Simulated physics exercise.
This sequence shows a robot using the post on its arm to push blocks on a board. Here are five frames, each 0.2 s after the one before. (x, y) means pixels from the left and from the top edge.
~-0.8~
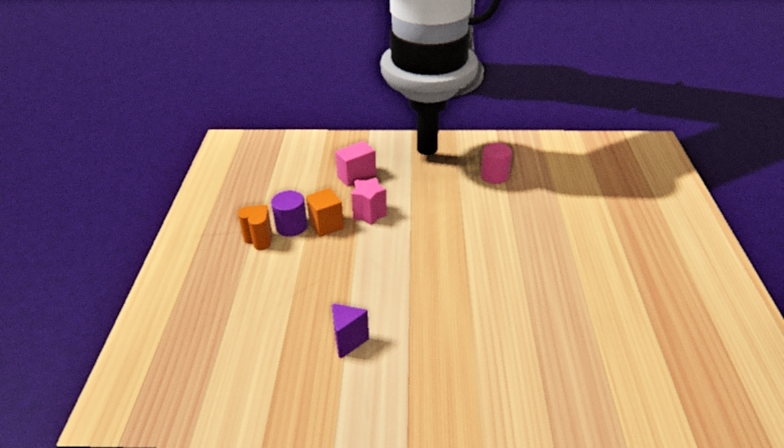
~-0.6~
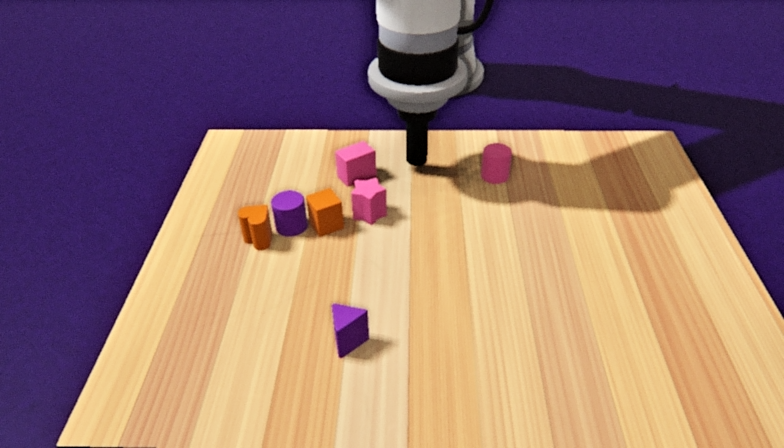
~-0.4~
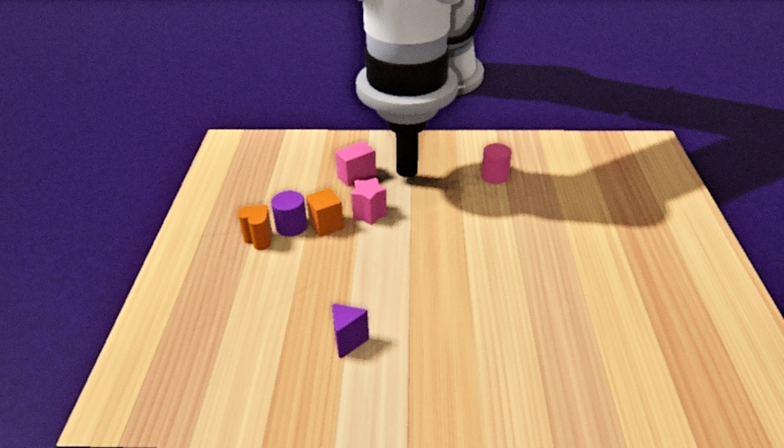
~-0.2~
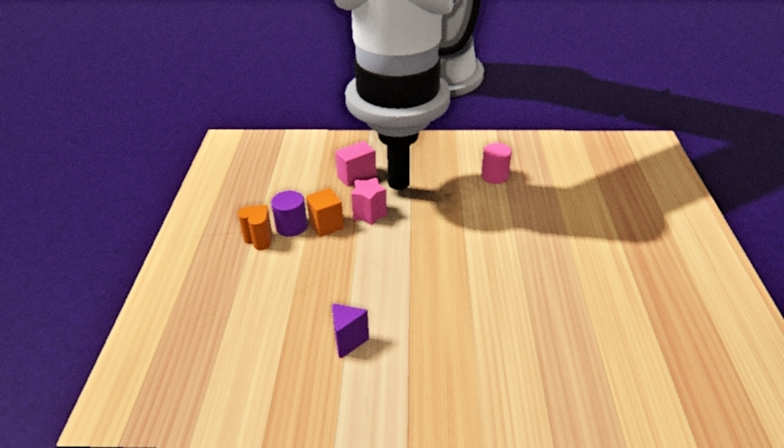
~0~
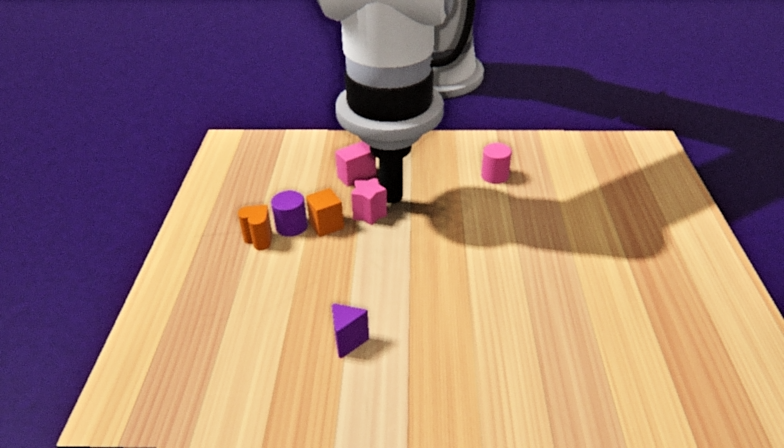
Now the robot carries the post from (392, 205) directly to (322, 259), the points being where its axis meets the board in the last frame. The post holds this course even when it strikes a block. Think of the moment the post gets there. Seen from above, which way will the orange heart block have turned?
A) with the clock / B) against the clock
Choice B: Against the clock.
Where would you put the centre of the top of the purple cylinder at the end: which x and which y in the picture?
The centre of its top face lies at (263, 195).
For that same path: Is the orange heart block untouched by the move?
Short answer: No.
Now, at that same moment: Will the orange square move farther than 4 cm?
Yes, I think so.
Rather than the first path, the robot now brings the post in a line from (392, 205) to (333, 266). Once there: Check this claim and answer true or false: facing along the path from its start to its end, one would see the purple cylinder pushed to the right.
The statement is true.
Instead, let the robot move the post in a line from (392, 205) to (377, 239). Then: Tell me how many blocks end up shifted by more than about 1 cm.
That's one.
The first path, step by step. One third of the way, post (370, 214); purple cylinder (285, 199); orange square (314, 202), turned 40° clockwise; pink star block (345, 202).
Two thirds of the way, post (346, 232); orange heart block (247, 213), turned 45° anticlockwise; purple cylinder (268, 198); orange square (289, 210), turned 65° clockwise; pink star block (316, 217), turned 25° clockwise.
At the end, post (321, 250); orange heart block (242, 213), turned 55° anticlockwise; purple cylinder (263, 195); orange square (276, 211), turned 90° clockwise; pink star block (294, 225), turned 50° clockwise.
